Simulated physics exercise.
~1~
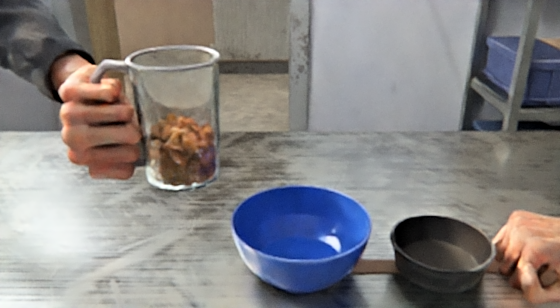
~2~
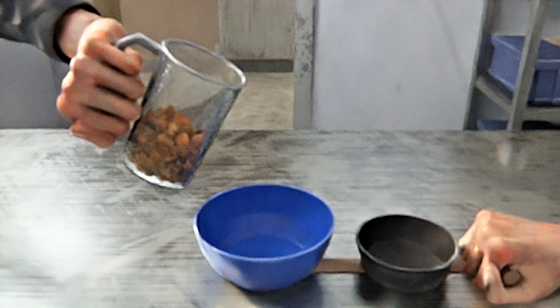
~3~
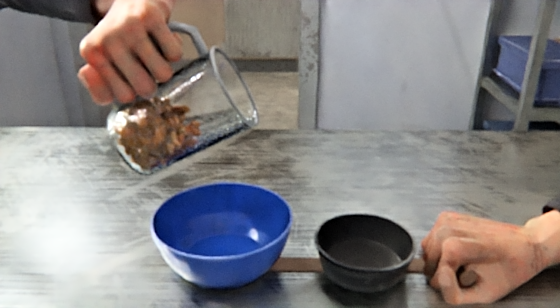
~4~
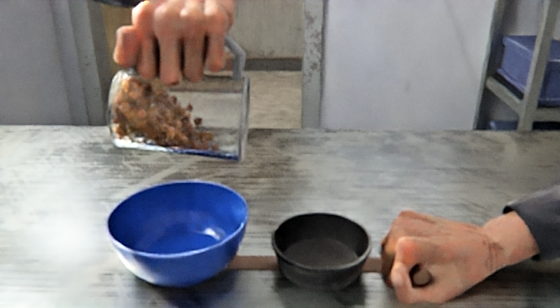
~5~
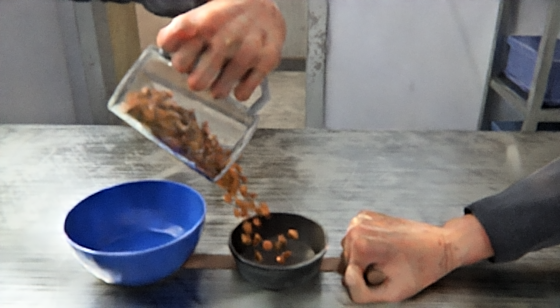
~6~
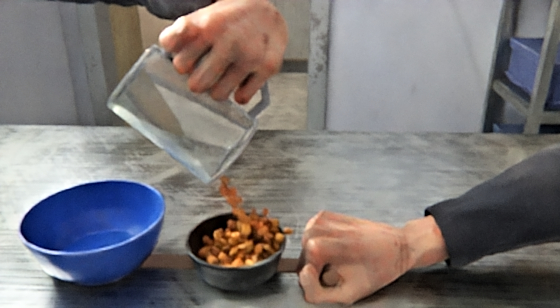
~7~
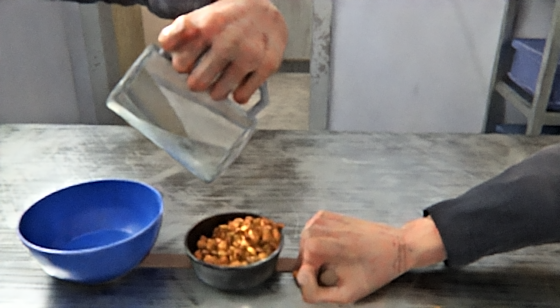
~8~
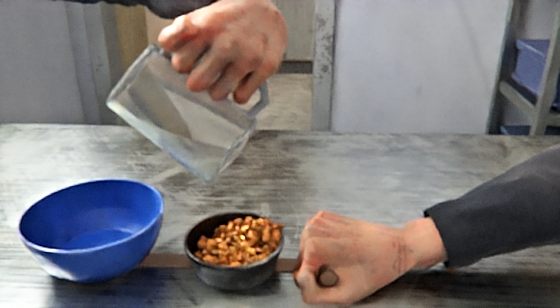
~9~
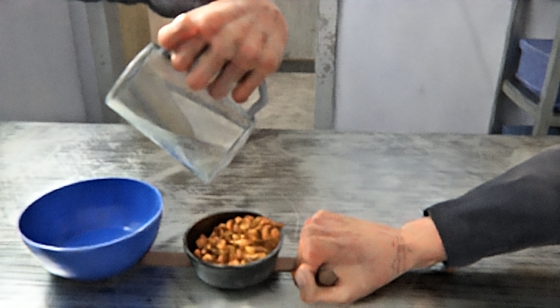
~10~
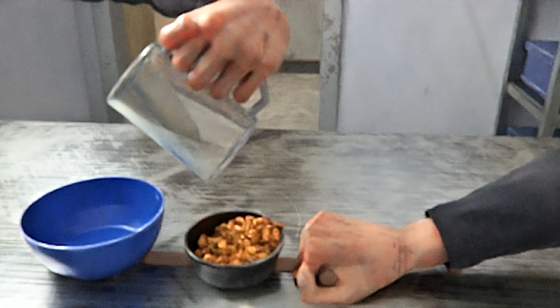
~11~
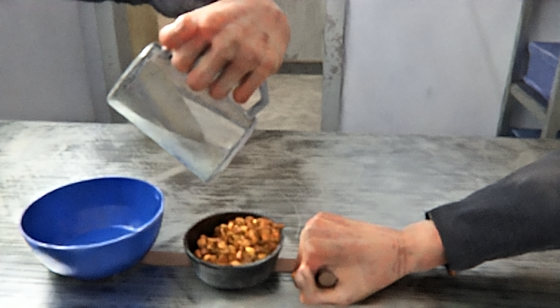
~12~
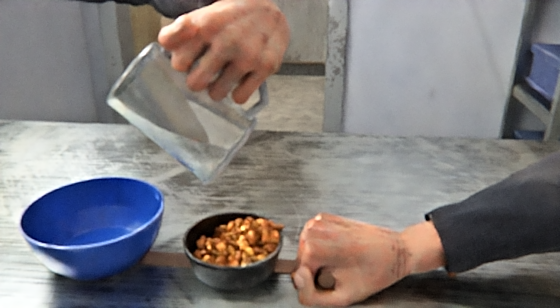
A clear glass mug of brown kibble is held by a hand above a worn grey table, seen from the front and slightly above, with a blue bowl and a smaller black dish standing in a row on a brown strip below. A second hand at the right slides the strip steadily left while the mug tips over toward the right. As the black dish nears the spot beneath the rim, the pieces begin to tumble into it. The row halts, and the rest pours in. The mug stays tilted and empty, the black dish is heaped with kibble, and the blue bowl remains empty.
